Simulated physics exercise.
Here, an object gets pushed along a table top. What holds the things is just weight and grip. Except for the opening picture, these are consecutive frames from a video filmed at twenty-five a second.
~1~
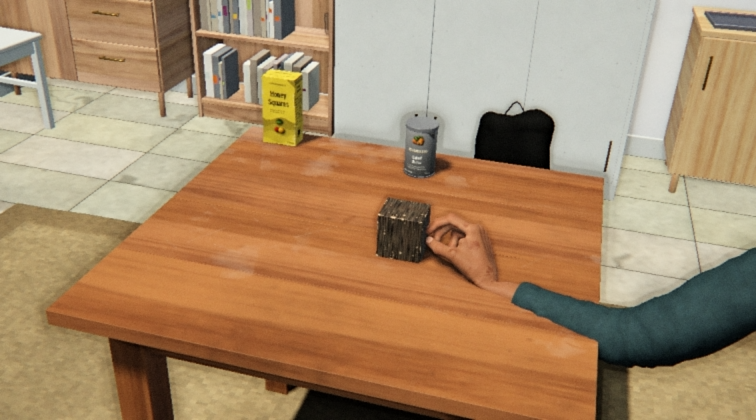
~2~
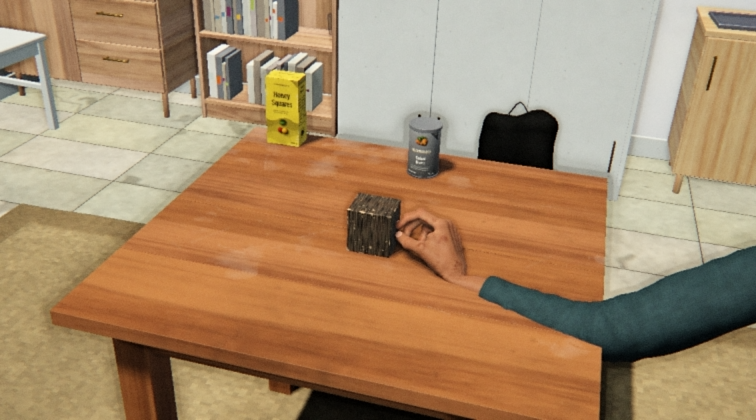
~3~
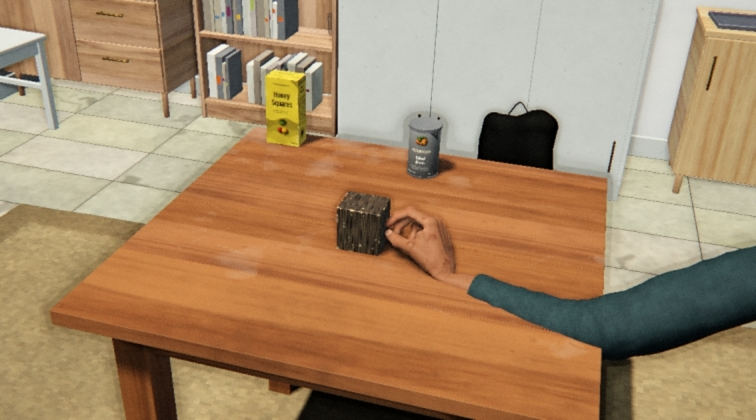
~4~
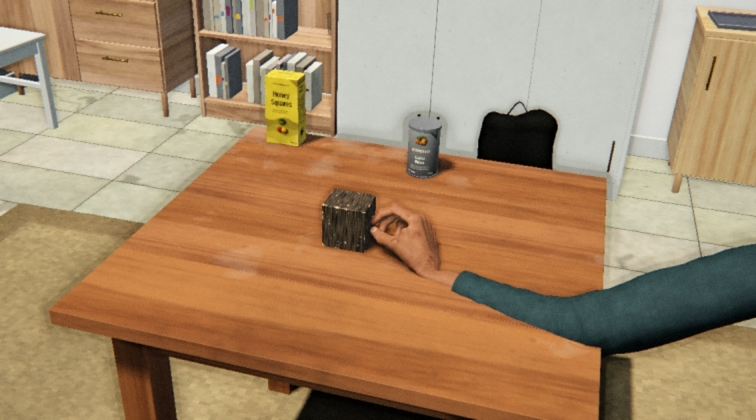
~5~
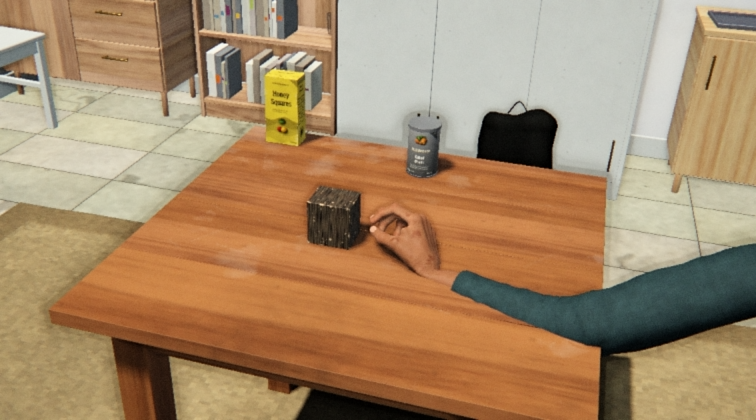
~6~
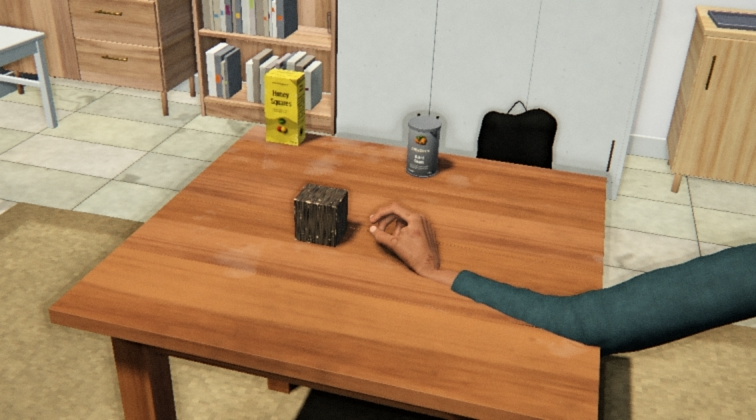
On a wooden table, a hand pushes a dark block left, and it slides clear.
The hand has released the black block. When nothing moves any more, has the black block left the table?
No, it is still on the table.
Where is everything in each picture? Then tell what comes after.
In the first picture, under the hand; black block (404, 230).
In the second picture, under the hand; black block (374, 225).
In the third picture, under the hand; black block (364, 223).
In the fourth picture, black block (349, 221).
In the fifth picture, black block (334, 218) displaced a little.
In the sixth picture, black block (321, 215) displaced about its own width.
Then, 0.10 s past the last view, black block displaced about its own width near (299, 211).
Then, 0.30 s past the last view, black block displaced about its own width near (291, 210).
Finally, moved from the start, black block. Final places as the last picture's camera would see them, black block near (291, 210).
